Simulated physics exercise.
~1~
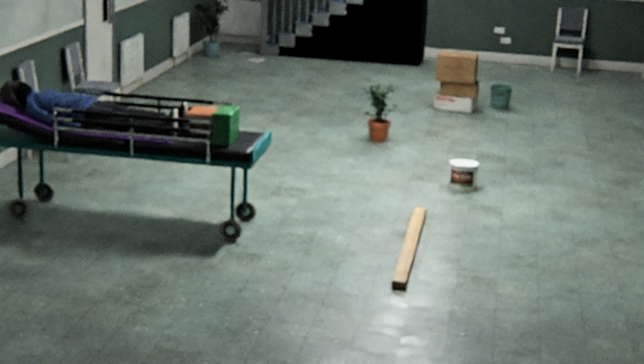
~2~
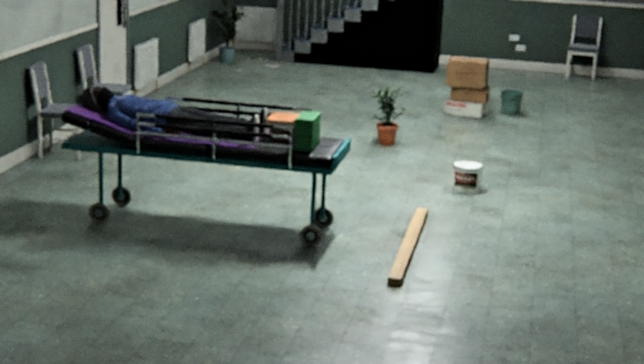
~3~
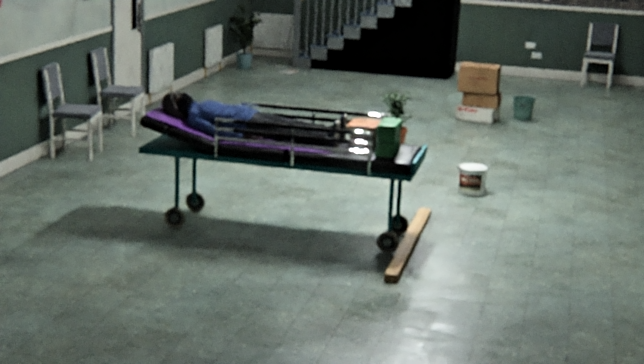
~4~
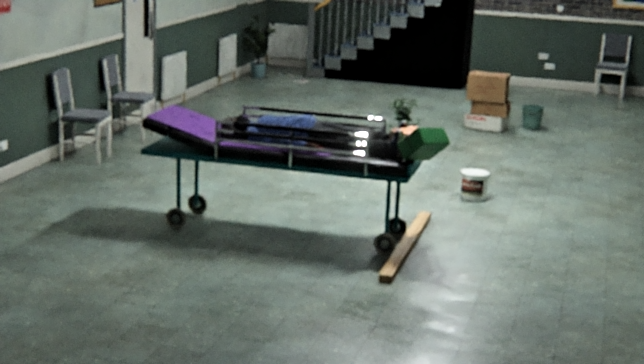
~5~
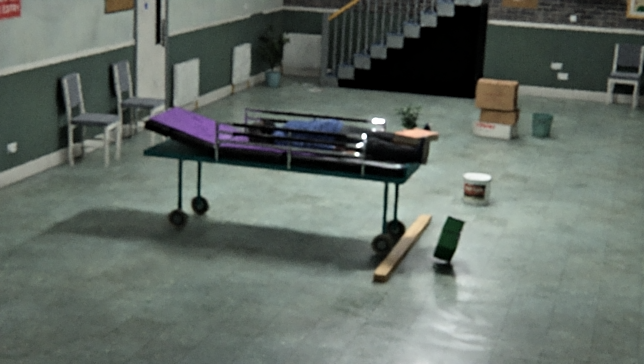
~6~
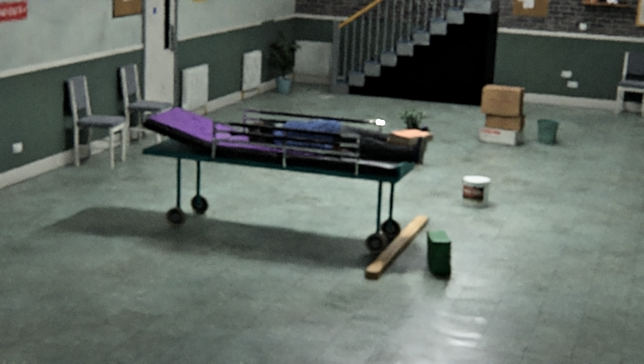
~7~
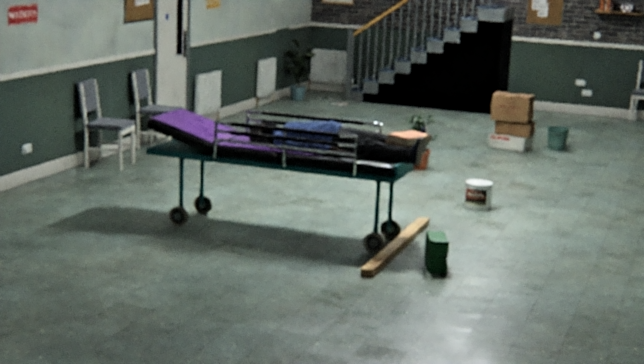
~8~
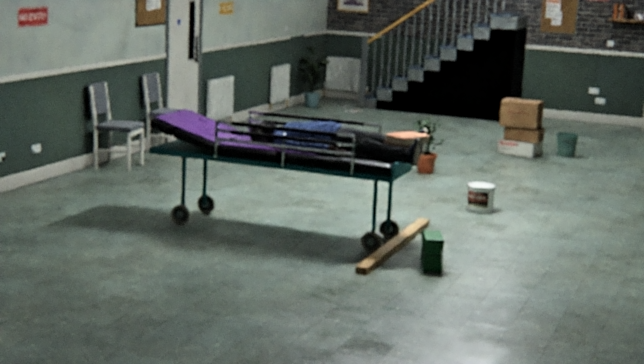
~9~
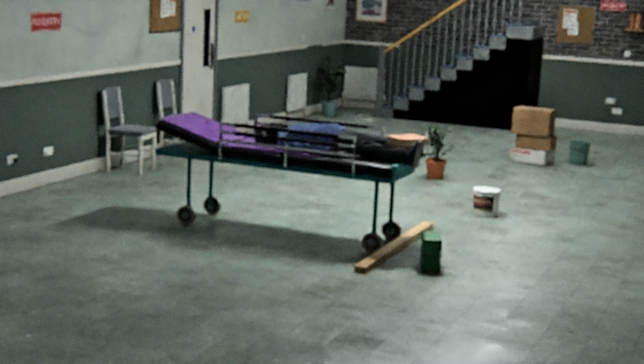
In a hall, a gurney carrying someone rolls right, stops at a plank, and a green box falls off.
